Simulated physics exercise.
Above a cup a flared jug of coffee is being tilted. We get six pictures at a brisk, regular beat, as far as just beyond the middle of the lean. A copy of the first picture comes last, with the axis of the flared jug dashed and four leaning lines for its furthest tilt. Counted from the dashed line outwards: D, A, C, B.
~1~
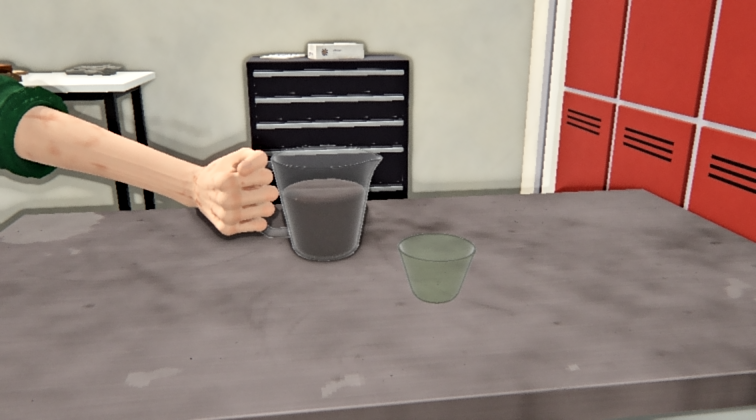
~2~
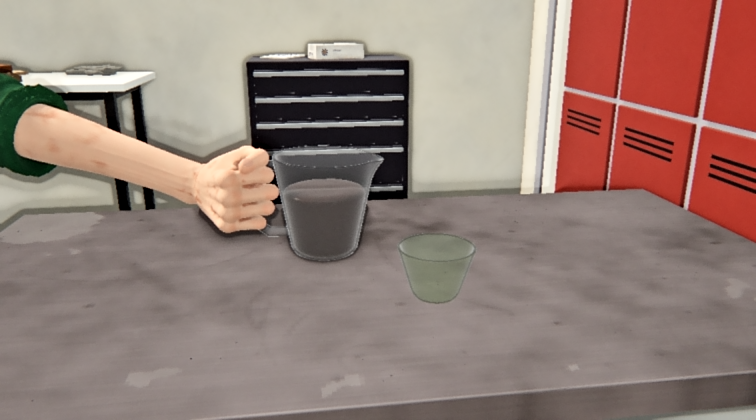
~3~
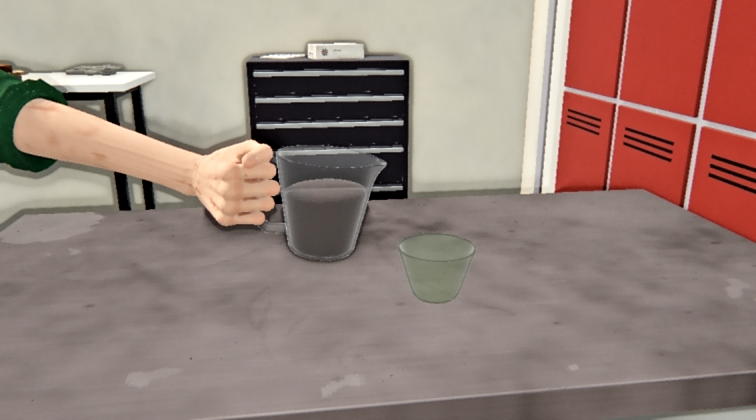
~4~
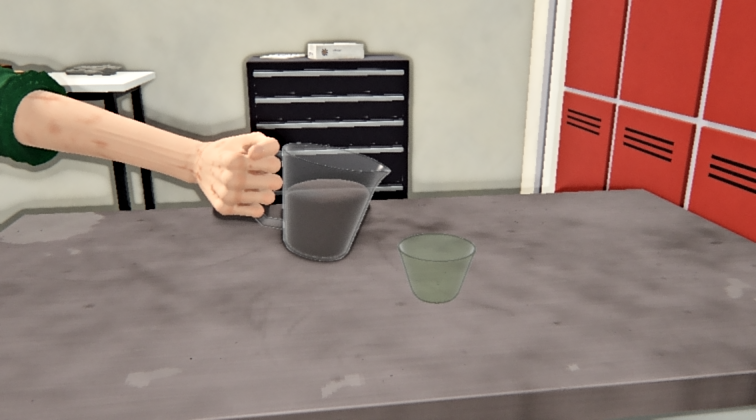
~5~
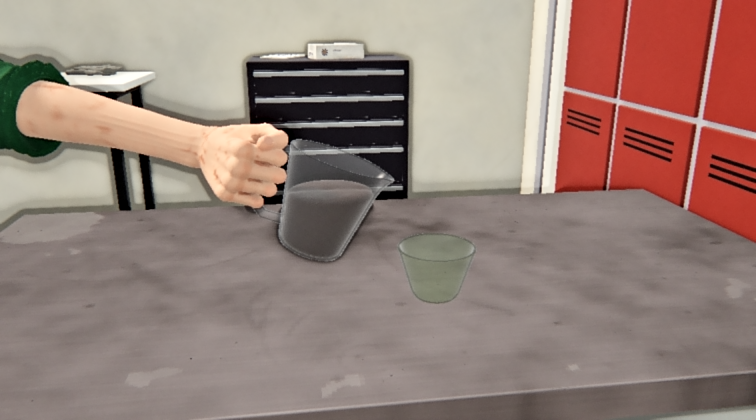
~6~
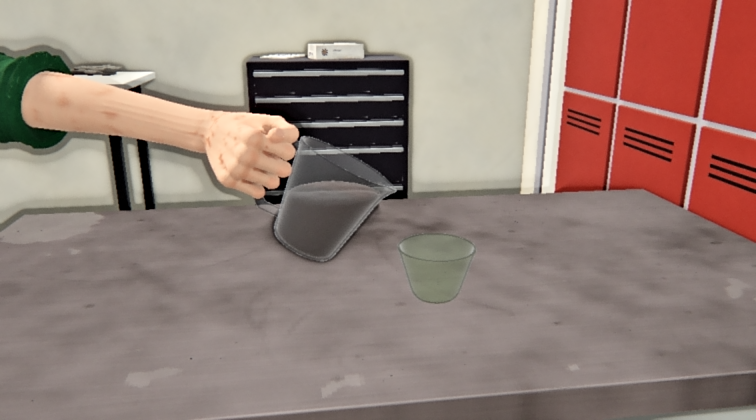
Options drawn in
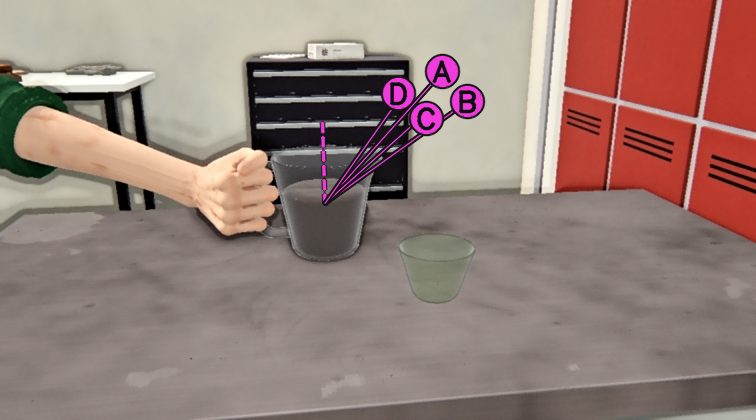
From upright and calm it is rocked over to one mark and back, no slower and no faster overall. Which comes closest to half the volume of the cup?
B is best.
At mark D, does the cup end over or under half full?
Under.
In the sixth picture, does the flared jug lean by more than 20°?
Yes, it does.
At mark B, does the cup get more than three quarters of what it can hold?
No, it does not.
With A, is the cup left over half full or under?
Under half.
On the marked copy, A at (431, 84); B at (453, 111); C at (410, 127); D at (391, 109).
With A, the cup ends with about 12 % of what it can hold.
With B, the cup ends with about 49 % of what it can hold.
With C, the cup ends with about 28 % of what it can hold.
With D, the cup ends with about 3 % of what it can hold.
